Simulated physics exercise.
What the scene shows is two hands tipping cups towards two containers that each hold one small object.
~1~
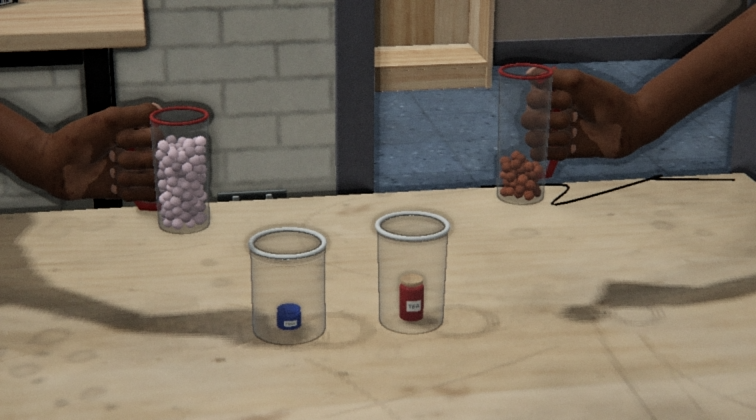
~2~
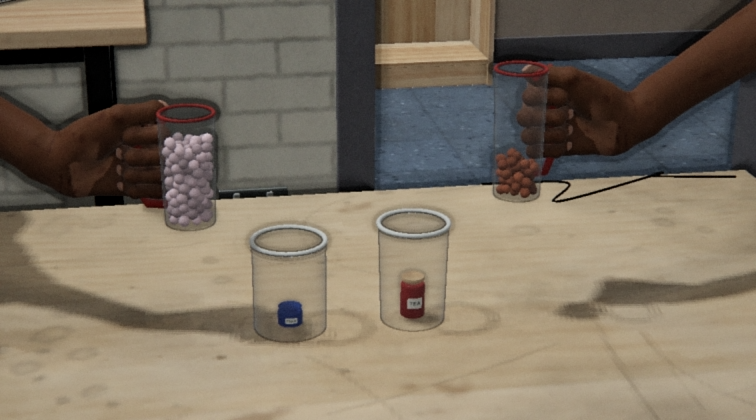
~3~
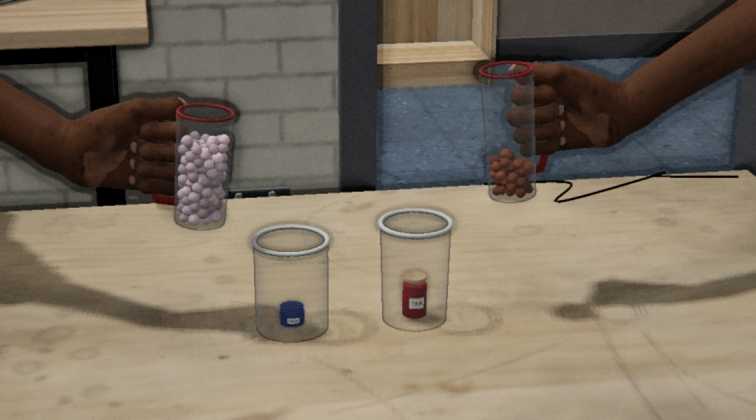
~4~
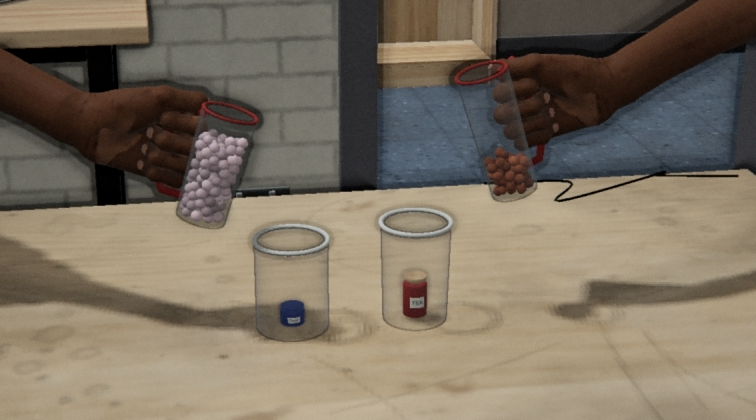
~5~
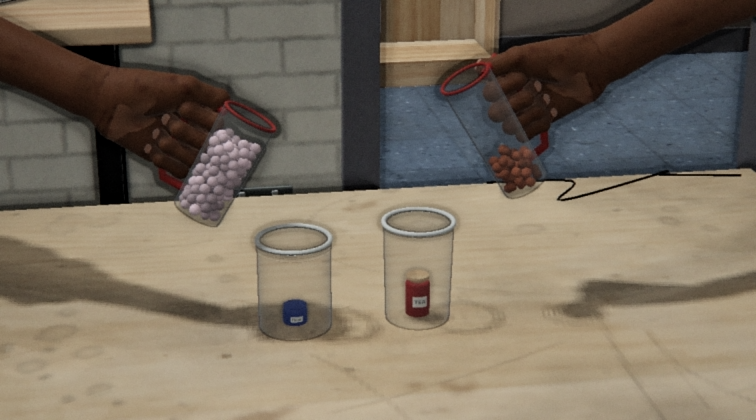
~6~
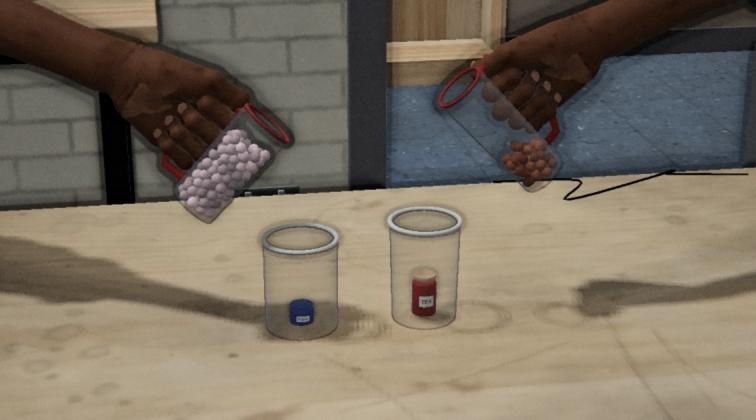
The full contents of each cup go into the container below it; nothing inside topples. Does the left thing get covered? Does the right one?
As I see it, left object: I'd bet it gets tucked away underneath; right object: I'd bet it gets to poke through.
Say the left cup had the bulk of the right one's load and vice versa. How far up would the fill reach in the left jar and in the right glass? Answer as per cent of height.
20 and 60.
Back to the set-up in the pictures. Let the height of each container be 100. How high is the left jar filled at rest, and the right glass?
About 45 per cent on the left and 30 on the right.
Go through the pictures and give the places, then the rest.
Small canister in the left jar (289, 317), a quarter of its height or less; left cup (182, 171), three quarters full of sugar pearls; small canister in the right glass (412, 297), reaching about a third of the way up; right cup (523, 135), a third full of clay pellets, in the first picture.
Left cup (188, 168), upright; right cup (519, 132), upright, in the second picture.
Left cup (203, 168), tipped 5°; right cup (509, 133), tipped 5°, in the third picture.
Left cup (215, 166), tipped 17°; right cup (498, 133), tipped 17°, in the fourth picture.
Left cup (223, 165), tipped 30°; right cup (496, 132), tipped 30°, in the fifth picture.
Small canister in the left jar (302, 312); left cup (230, 165), tipped 43°; small canister in the right glass (424, 293); right cup (502, 132), tipped 43°, in the sixth picture.
Then, 0.31 s later than the last frame, left jar empty, all of its cupful still in the cup; right glass empty, all of its cupful still in the cup.
Then, 0.64 s later than the last frame, left jar nearly empty, the larger part of its cupful still in the cup; right glass empty, all of its cupful still in the cup.
Then, 1.03 s later than the last frame, left jar a third full, none of its cupful still in the cup; right glass nearly empty, a small part of its cupful still in the cup.
When it is over, left jar half full (surface near (301, 283)), nothing beside it; right glass a third full (surface near (424, 283)), nothing beside it; the left thing is covered; the right thing is still showing.
